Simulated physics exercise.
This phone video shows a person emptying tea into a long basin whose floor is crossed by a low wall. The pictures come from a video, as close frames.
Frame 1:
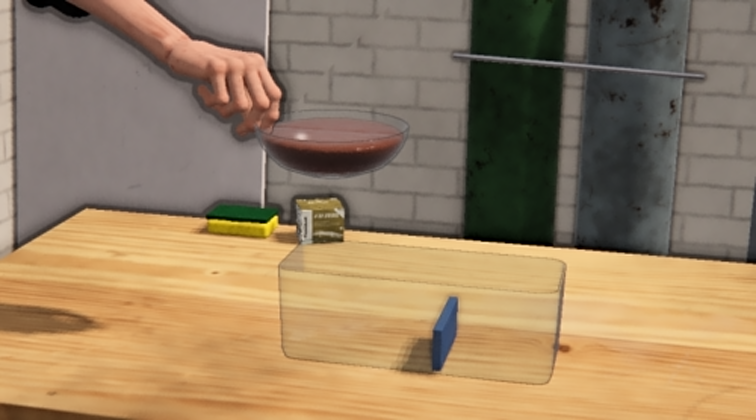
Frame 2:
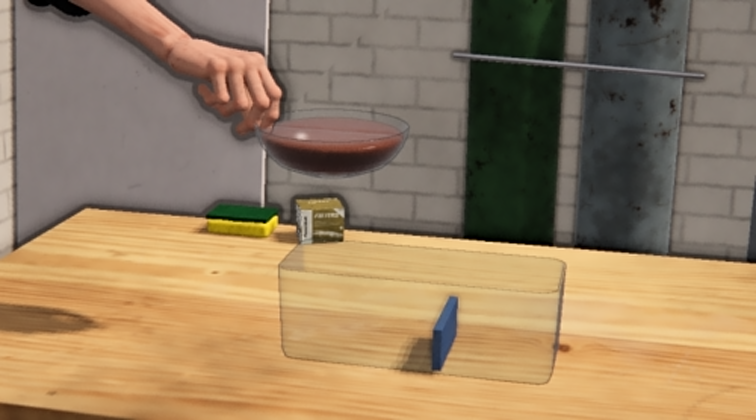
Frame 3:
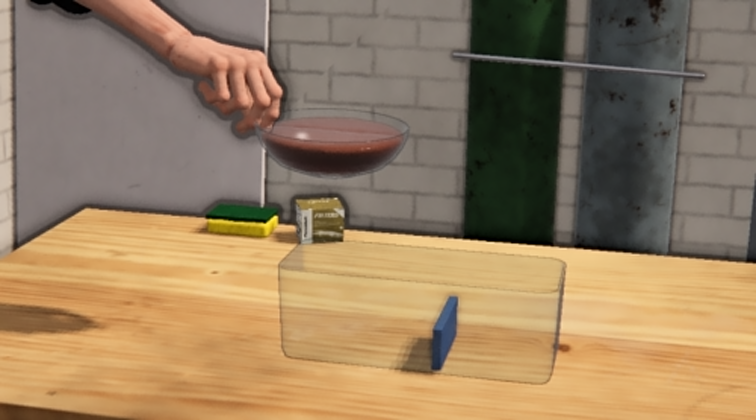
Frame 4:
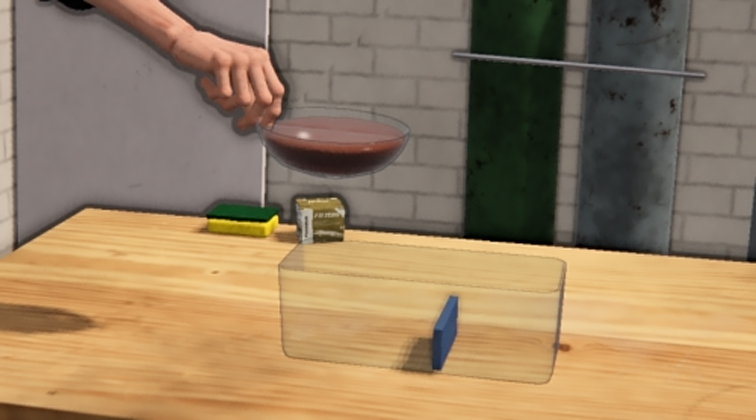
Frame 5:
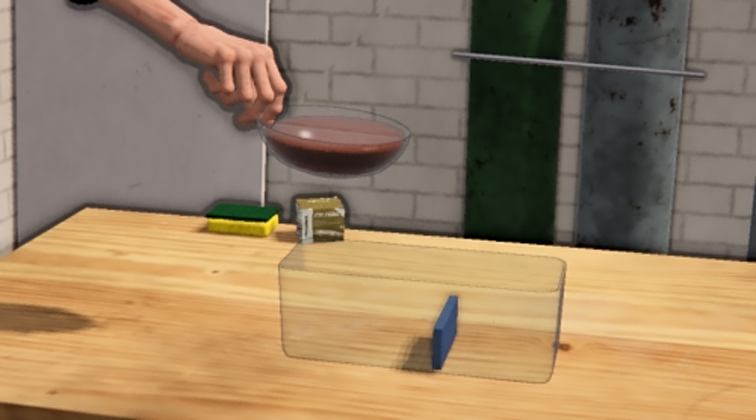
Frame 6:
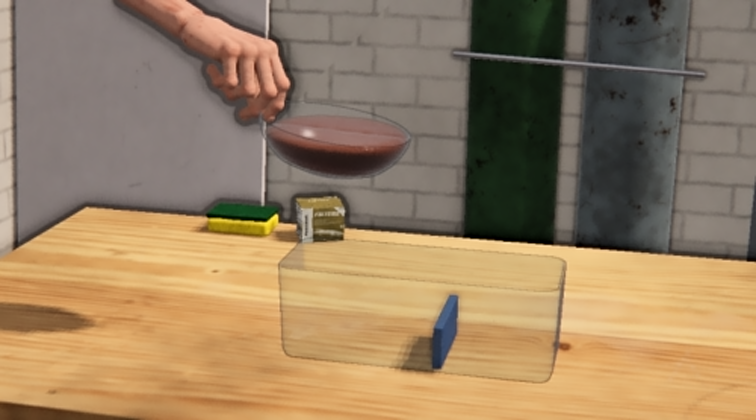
A hand holding a glass bowl of reddish-brown tea above a clear basin with a low blue wall, tilting it slightly rightward.
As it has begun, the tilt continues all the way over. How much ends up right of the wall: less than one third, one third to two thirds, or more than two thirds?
One third to two thirds.
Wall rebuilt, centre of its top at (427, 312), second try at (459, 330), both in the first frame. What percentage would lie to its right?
Roughly 70 per cent, and 45 per cent.
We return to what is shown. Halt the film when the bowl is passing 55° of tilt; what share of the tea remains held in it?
30 %.
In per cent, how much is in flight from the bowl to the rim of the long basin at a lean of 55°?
40 %.
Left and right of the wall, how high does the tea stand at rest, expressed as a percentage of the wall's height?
Left side roughly 20, right side roughly 60.
A moment on, the bowl is tipped part way and 30 per cent is still to pour, 3 is left of the wall and 23 right of it.
Next, the bowl is tipped on its side and 1 per cent is still to pour, 29 is left of the wall and 57 right of it.
Then the bowl is tipped on its side and 0 per cent is still to pour, 33 is left of the wall and 57 right of it.
Later the bowl is tipped on its side and 0 per cent is still to pour, 33 is left of the wall and 57 right of it.
Finally, 33 per cent lies left of the wall, 58 right of it and 10 outside.
